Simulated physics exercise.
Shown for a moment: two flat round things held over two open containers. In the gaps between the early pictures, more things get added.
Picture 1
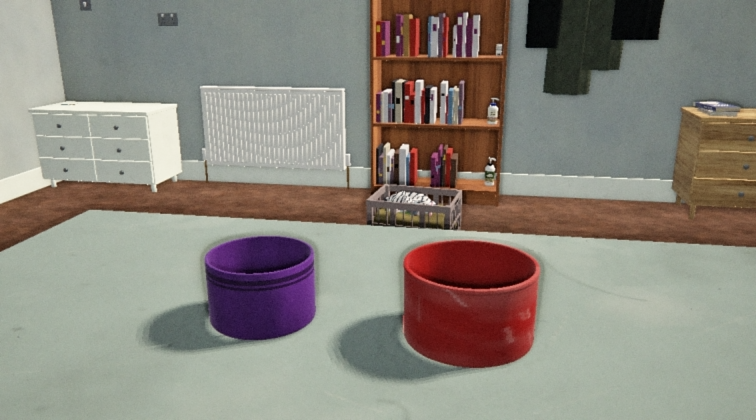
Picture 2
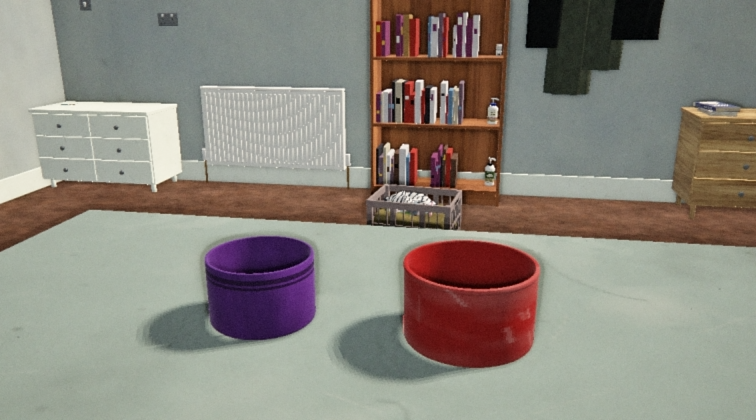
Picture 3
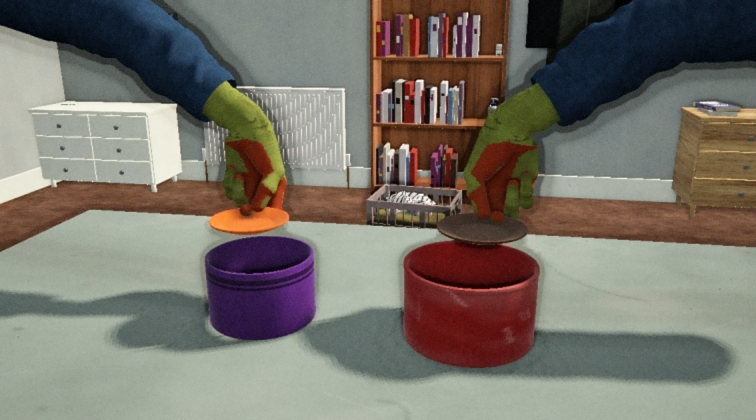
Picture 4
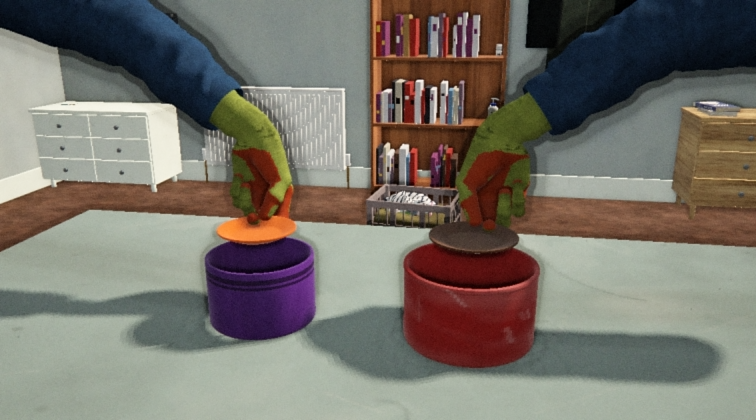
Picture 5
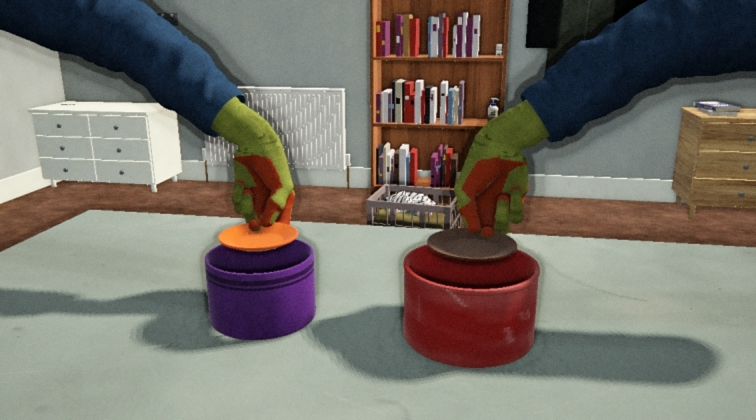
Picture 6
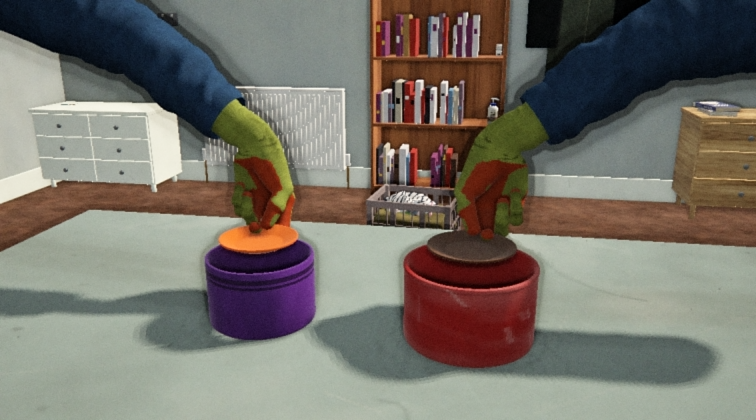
In a room with a bookshelf, a purple container and a red container sit on a table; two gloved hands appear holding an orange disc and a brown disc above them, then lower the discs slightly and keep holding them.
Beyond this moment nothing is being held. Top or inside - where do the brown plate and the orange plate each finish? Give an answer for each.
The brown plate finishes inside, the orange plate finishes inside.
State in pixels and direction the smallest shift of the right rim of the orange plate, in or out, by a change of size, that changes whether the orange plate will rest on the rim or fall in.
Some 12 pixels, right.
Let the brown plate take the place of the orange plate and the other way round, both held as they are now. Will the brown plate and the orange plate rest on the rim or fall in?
The brown plate slides in, and the orange plate slides in.
Then, 0.14 s past the last view, brown plate travelled a little near (470, 285); orange plate travelled a little near (261, 275).
Finally, the brown plate slips past the rim, near (468, 326); the orange plate slips past the rim, near (263, 308).
